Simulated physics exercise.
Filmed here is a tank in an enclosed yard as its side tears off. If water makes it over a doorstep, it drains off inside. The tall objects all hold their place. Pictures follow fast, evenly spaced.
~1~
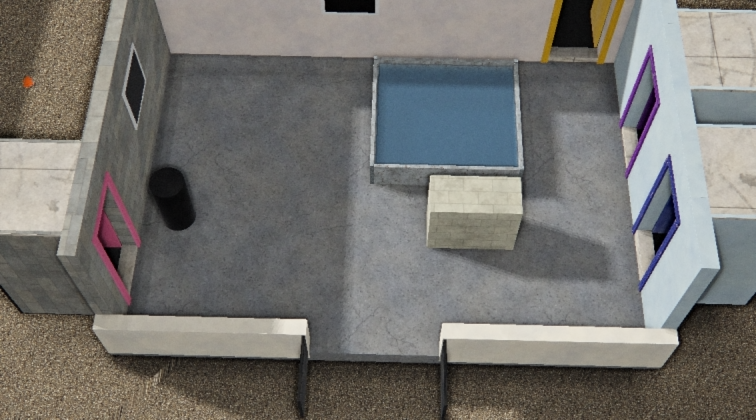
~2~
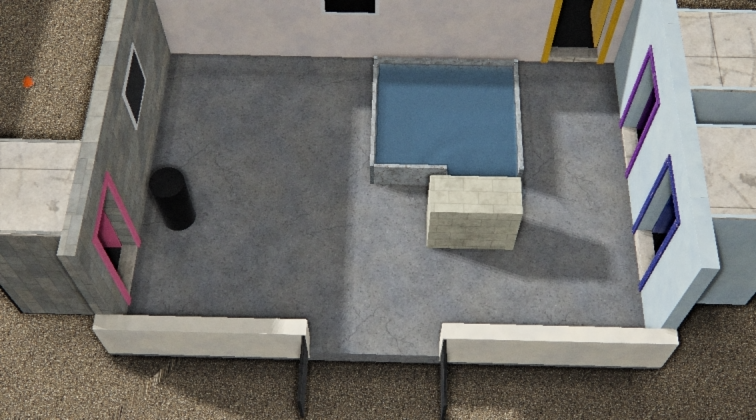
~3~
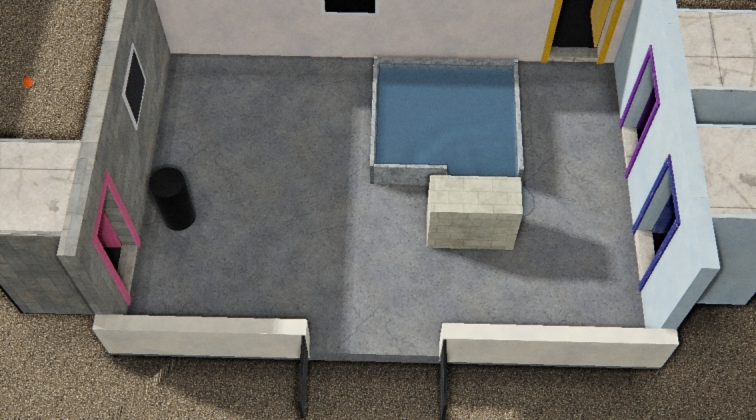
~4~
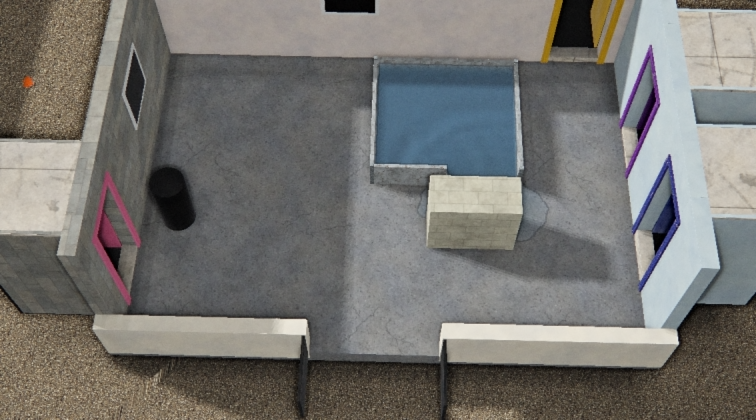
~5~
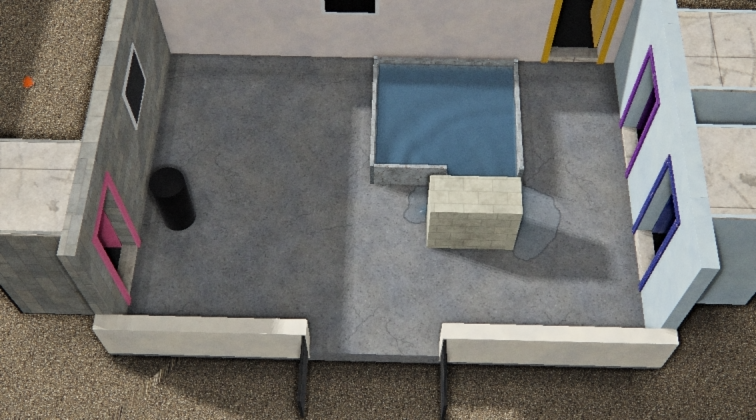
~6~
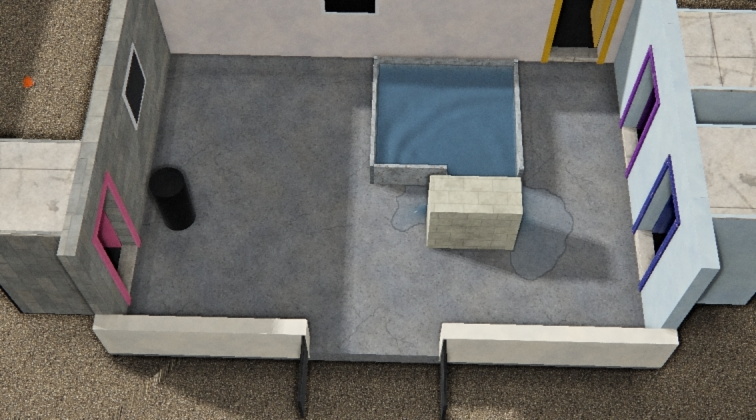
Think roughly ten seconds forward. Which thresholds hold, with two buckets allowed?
In order: The yellow door gets two buckets or less inside; the blue door gets two buckets or less inside; the purple door gets two buckets or less inside; the pink door gets two buckets or less inside.
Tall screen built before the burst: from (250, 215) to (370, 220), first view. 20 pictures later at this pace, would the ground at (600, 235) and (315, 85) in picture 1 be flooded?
Soaked, not wet.
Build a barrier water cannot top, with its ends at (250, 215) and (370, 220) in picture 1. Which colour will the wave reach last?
It is the door marked pink.
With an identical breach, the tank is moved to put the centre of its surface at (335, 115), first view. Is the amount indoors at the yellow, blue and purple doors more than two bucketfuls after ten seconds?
Well, the yellow one comes in lower, then the blue one comes in lower, then the purple one comes in lower.
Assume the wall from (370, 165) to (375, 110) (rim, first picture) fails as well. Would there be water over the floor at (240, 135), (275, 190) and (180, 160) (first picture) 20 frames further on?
So: Wetted, then wetted, then wetted.
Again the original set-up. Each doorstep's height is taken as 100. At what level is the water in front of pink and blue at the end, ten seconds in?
I'd say around 90 and 40 in a hundred.
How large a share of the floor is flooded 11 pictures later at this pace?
Estimate: Some 30 in a hundred.
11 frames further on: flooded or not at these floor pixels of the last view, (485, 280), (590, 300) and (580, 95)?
The three points read clear, soaked through and clear.
A moment on, water covers 15 % of the floor; the yellow door not reached, the blue door not reached, the purple door not reached, the pink door not reached.
Next, water covers 30 % of the floor; the yellow door not reached, the blue door wet at the sill, nothing in, the purple door wet at the sill, nothing in, the pink door not reached.
Then, water covers 50 % of the floor; the yellow door not reached, the blue door wet at the sill, nothing in, the purple door wet at the sill, nothing in, the pink door wet at the sill, nothing in.
Later, water covers 75 % of the floor; the yellow door wet at the sill, nothing in, the blue door wet at the sill, nothing in, the purple door under two buckets in, the pink door under two buckets in.
In the end, water covers 90 % of the floor; the yellow door wet at the sill, nothing in, the blue door wet at the sill, nothing in, the purple door under two buckets in, the pink door under two buckets in.
